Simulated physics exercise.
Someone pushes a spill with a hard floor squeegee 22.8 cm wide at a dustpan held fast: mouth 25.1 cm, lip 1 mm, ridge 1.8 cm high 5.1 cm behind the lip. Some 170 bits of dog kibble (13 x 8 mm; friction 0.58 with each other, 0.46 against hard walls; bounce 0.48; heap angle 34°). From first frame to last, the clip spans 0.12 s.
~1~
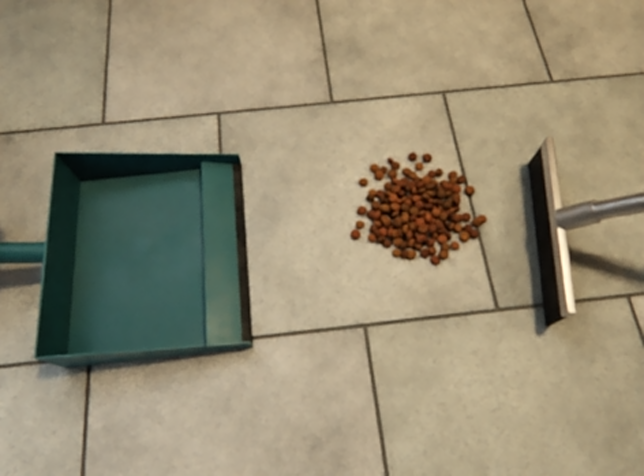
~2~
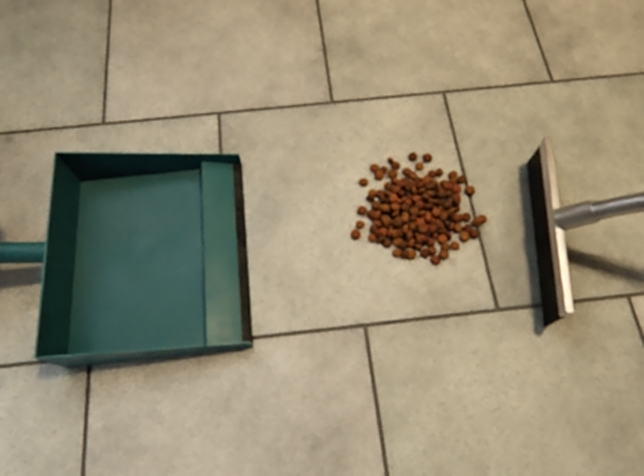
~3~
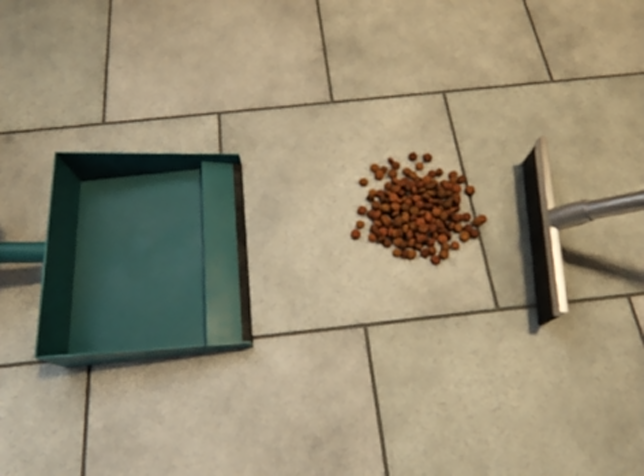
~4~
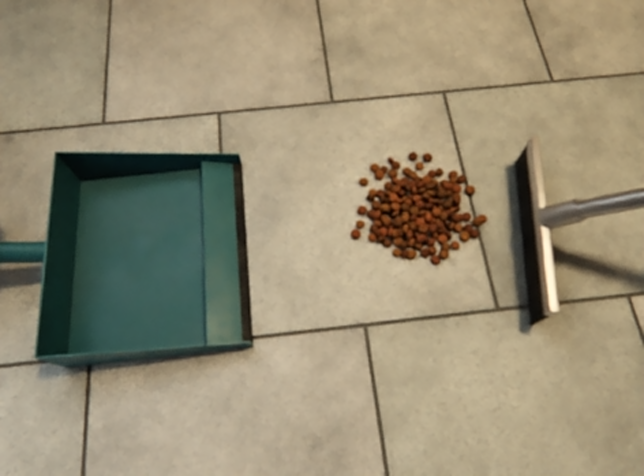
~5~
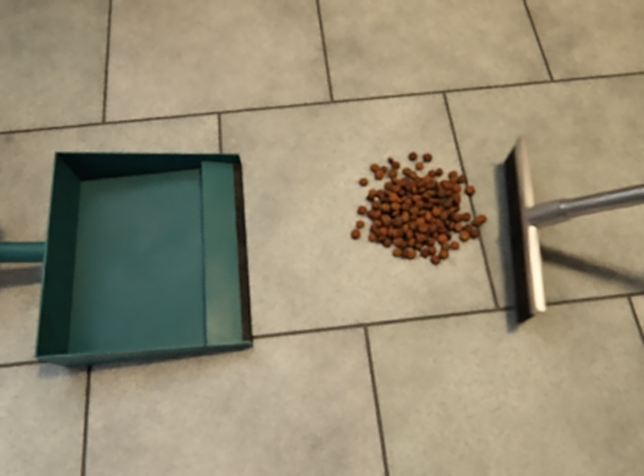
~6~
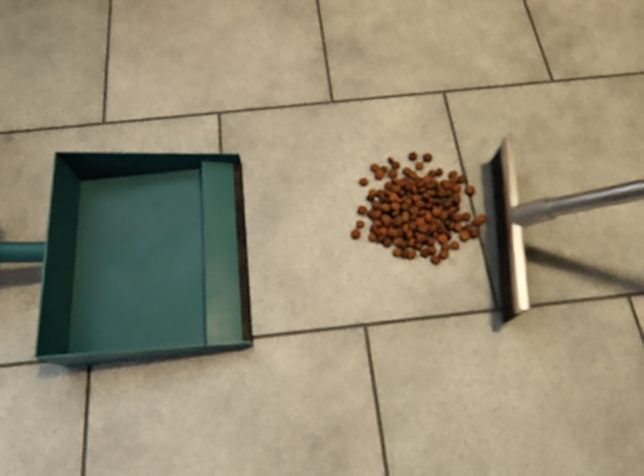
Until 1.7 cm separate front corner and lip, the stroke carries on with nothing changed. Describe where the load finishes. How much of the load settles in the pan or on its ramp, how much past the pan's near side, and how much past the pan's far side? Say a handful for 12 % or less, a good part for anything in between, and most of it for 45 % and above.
I would say pan: A good part; near side: A handful; far side: A good part.
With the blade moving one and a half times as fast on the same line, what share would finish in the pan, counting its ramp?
Then some 45 in a hundred.
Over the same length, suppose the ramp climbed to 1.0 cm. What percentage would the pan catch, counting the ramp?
30 %.
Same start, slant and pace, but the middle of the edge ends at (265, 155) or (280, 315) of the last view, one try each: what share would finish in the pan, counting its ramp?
I'd expect around 20 percent, then around 10 percent.
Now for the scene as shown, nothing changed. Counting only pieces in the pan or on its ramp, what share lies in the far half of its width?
I'd put it near 80 per cent.
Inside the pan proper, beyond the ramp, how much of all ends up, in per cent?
Roughly 0 in a hundred.
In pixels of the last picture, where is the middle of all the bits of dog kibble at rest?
About (249, 196).
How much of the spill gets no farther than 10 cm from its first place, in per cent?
Near 0 per cent.
Then, 0.20 s after the last picture, middle of the blade 18 cm from the lip; 0 % over the lip, far side 5 %, near side 0 %.
Then, 0.33 s after the last picture, middle of the blade 8 cm from the lip; 0 % over the lip, far side 15 %, near side 0 %.
Then, 0.59 s after the last picture, middle of the blade 4 cm from the lip; 25 % over the lip, far side 20 %, near side 0 %.
In the end, pan 25 %, near side 0 %, far side 20 %, in front of the lip or behind the blade 55 %.
